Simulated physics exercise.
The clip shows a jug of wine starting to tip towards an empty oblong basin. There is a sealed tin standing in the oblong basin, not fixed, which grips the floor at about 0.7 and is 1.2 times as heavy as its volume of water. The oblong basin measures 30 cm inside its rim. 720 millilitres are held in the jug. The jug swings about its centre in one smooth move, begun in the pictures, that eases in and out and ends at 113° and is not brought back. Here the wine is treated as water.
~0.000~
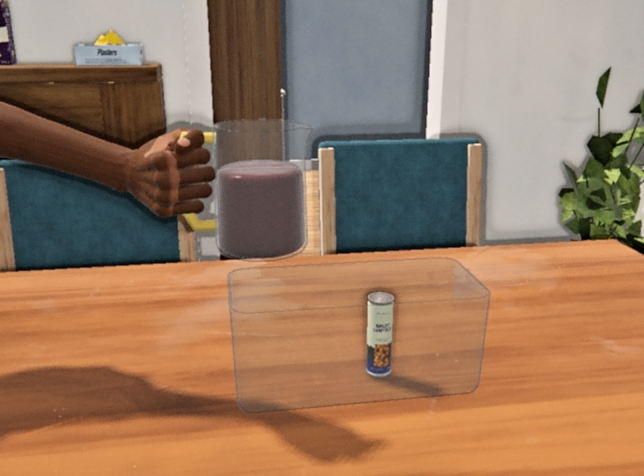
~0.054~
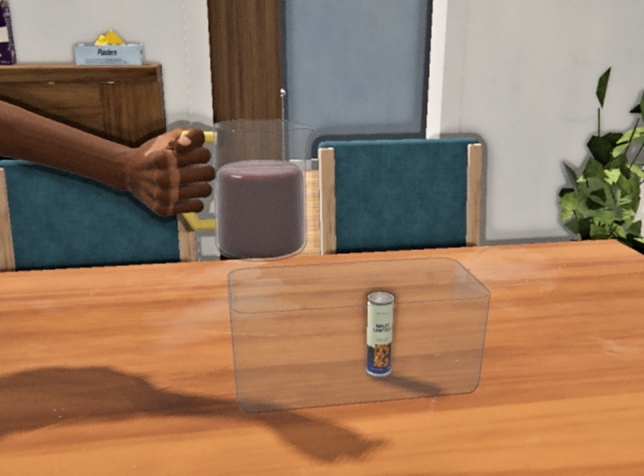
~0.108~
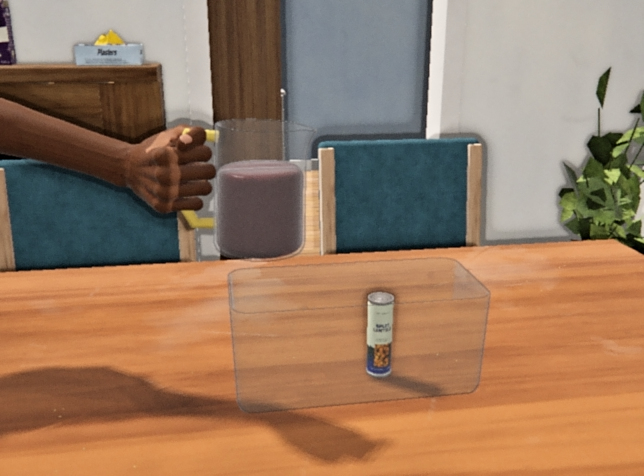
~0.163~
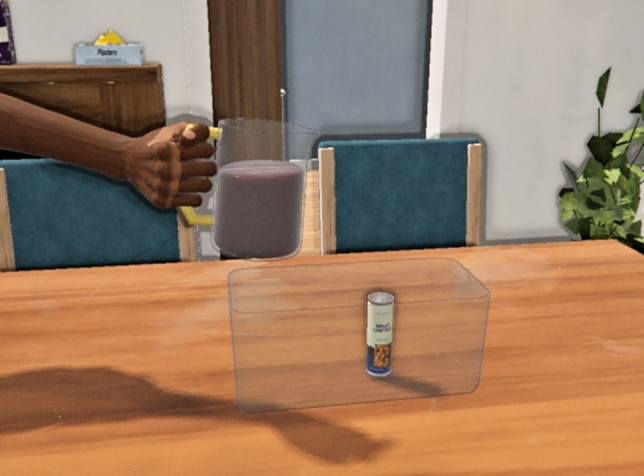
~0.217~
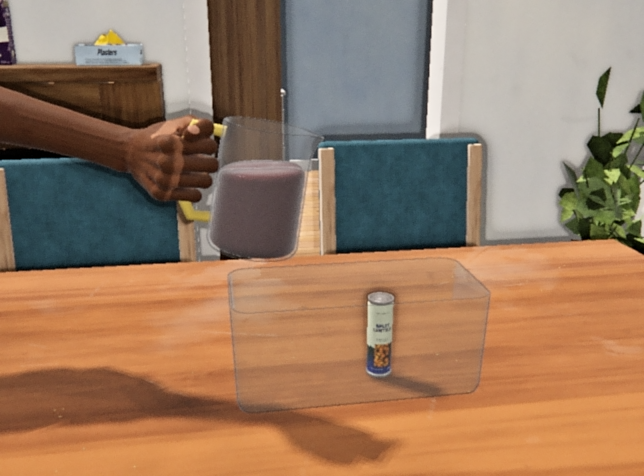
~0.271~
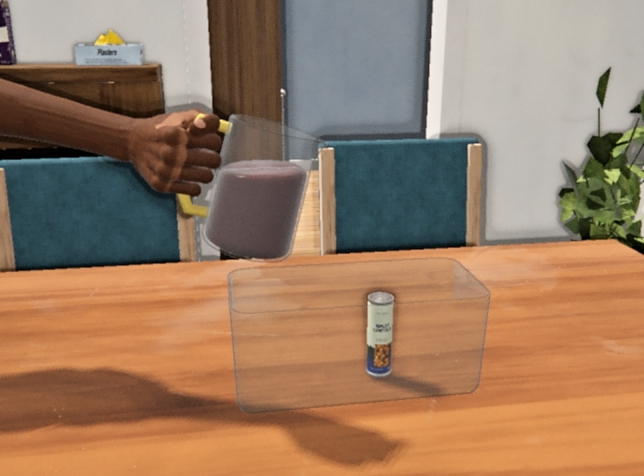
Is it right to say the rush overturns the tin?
It fails to stay erect.
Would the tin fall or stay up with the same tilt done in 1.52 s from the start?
Then it falls.
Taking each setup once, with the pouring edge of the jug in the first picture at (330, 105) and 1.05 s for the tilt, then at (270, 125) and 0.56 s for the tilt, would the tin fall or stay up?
The tin stays vertical the first time and stays vertical the second time.
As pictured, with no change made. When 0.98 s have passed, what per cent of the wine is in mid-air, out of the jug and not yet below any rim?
Airborne fraction: Approx. 18 %.
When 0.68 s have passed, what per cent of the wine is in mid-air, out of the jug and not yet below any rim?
Near 7 per cent of it all.
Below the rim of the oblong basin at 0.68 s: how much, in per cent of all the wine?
The basin holds roughly 0 in a hundred parts at that moment.
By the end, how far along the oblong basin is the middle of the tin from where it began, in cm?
The middle of the tin ends some 6.0 cm along the basin.
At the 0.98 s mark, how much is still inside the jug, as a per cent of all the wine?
Near 34 in a hundred.
By 0.68 s the tilt is 74° and 93 per cent is still to pour; the tin stands where it began.
By 0.98 s the tilt is 108° and 35 per cent is still to pour; the tin stands where it began.
By 1.30 s the tilt is 113° and 2 per cent is still to pour; the tin lies on its side.
By 1.64 s the tilt is 113° and 0 per cent is still to pour; the tin lies on its side.
At rest the tin lies on its side.
